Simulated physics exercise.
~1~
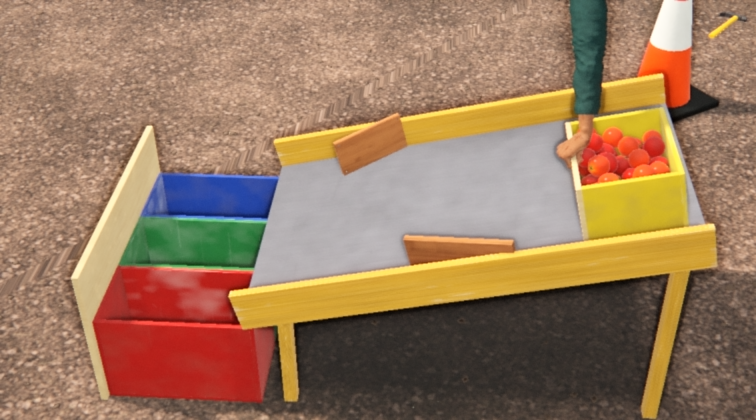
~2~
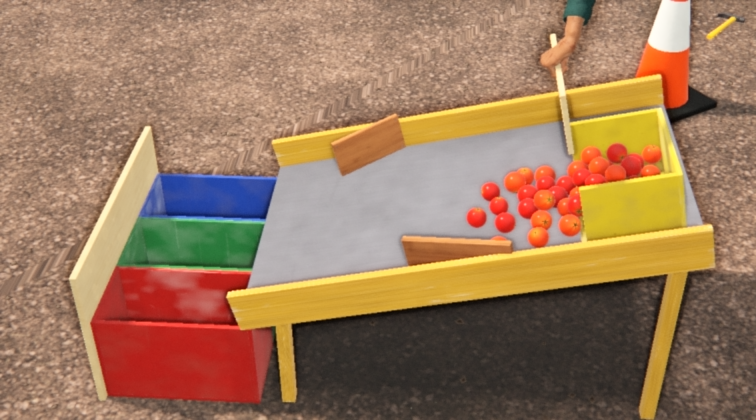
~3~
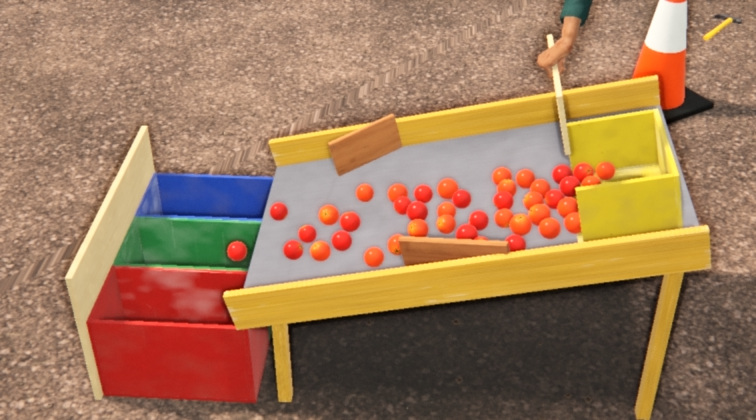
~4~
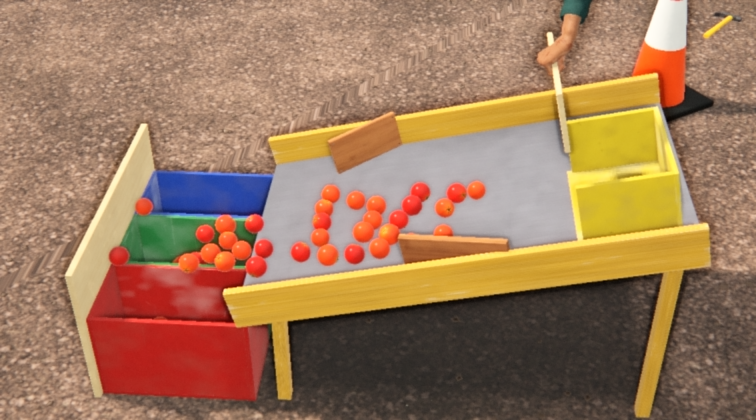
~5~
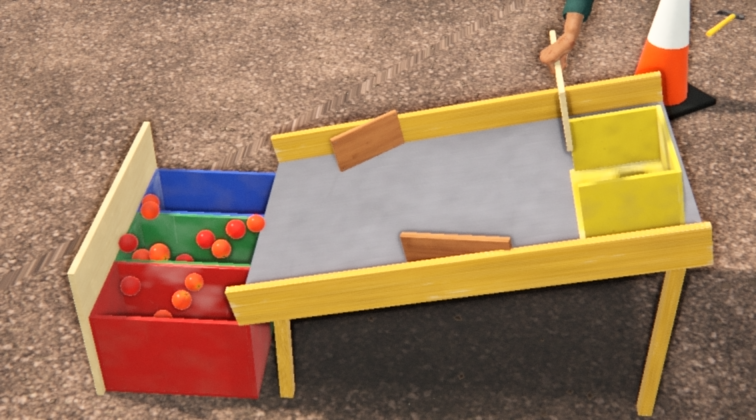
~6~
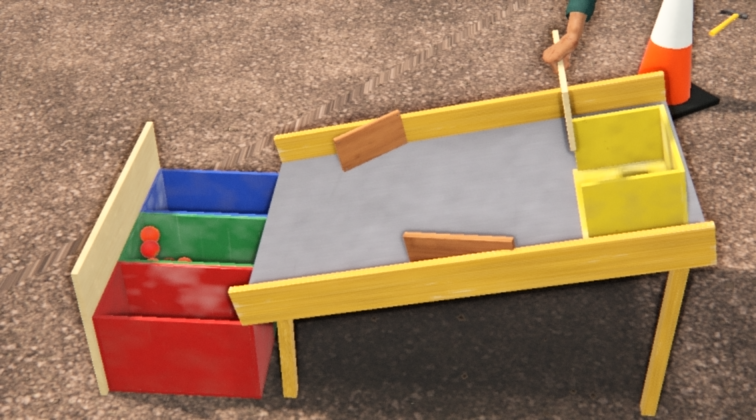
On a sloping table, a hand lifts a gate and red-orange balls roll left into bins.
